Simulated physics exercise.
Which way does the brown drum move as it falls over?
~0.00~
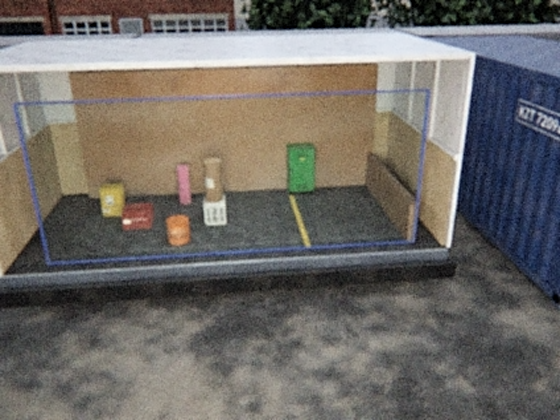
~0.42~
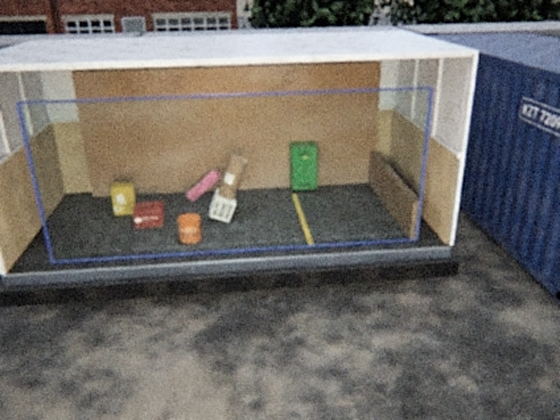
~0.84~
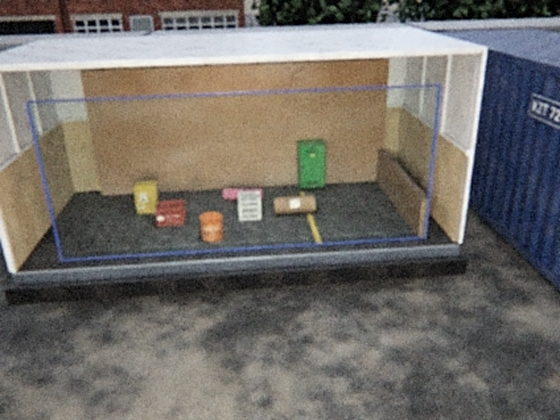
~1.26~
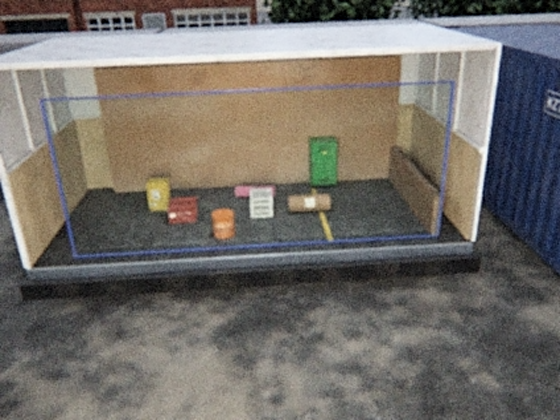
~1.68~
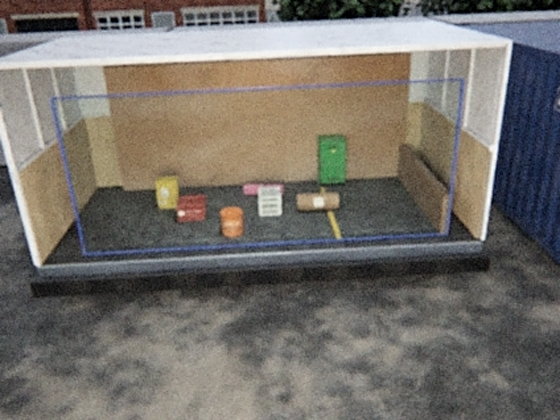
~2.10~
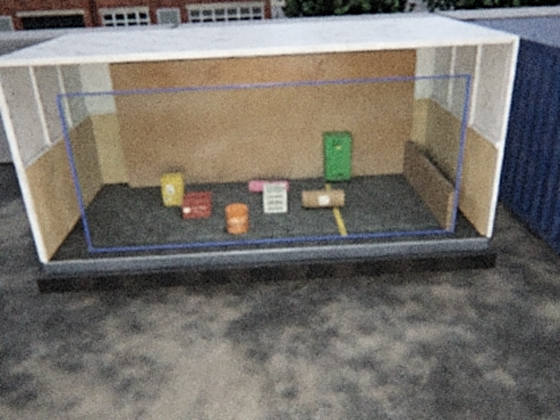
The brown drum moves to the right, ending on its side just short of the yellow line.
A brown drum and a pink roll tip over, and all stops short of the line.
